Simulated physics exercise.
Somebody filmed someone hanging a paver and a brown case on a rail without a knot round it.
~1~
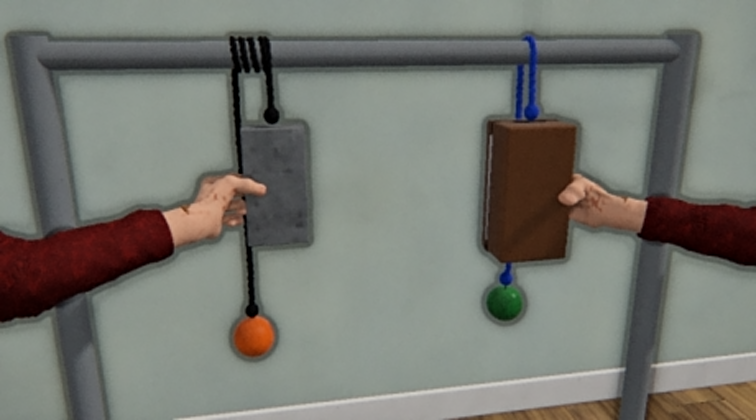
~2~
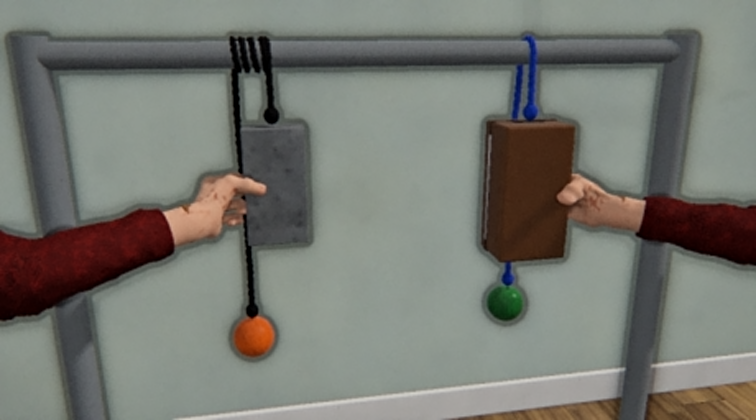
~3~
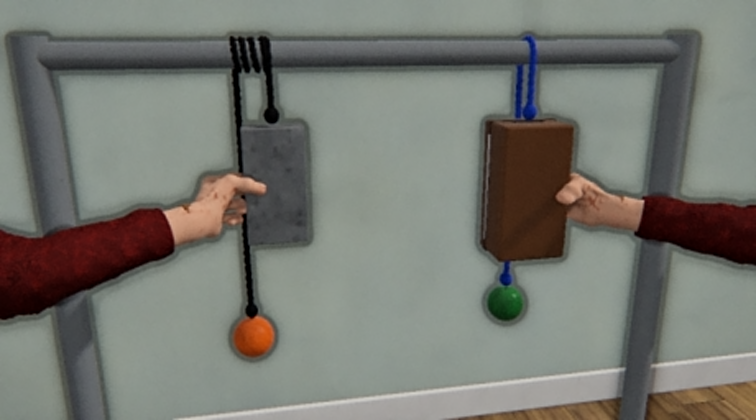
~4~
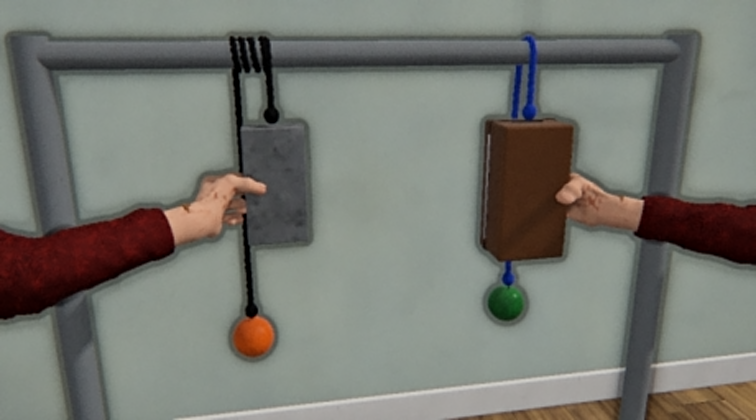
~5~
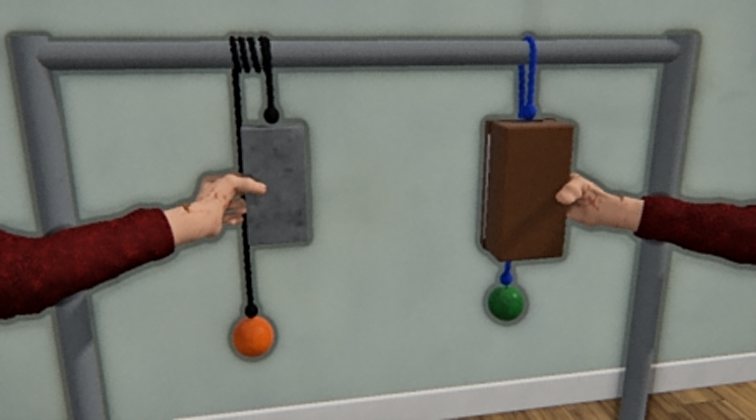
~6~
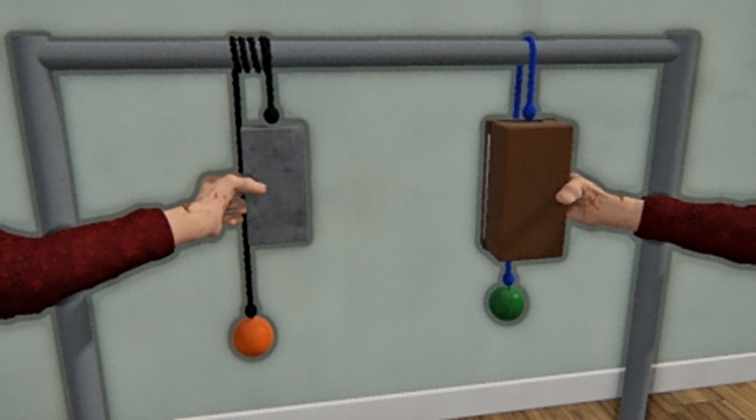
Two hands held a gray block and a brown case still beneath a rail, with an orange ball and a green one hanging on the ropes' other ends, and almost nothing moved.
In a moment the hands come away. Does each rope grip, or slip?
Outcome: The paver stays hanging; the brown case drops.
Then, 0.46 s past the final frame, paver still up near (272, 159); brown case dropping near (512, 365).
Then, 0.92 s past the final frame, paver still up near (270, 170); brown case on the floor.
When it is over, paver still up near (272, 168); brown case on the floor. The paver is held and the brown case pulls its rope through.
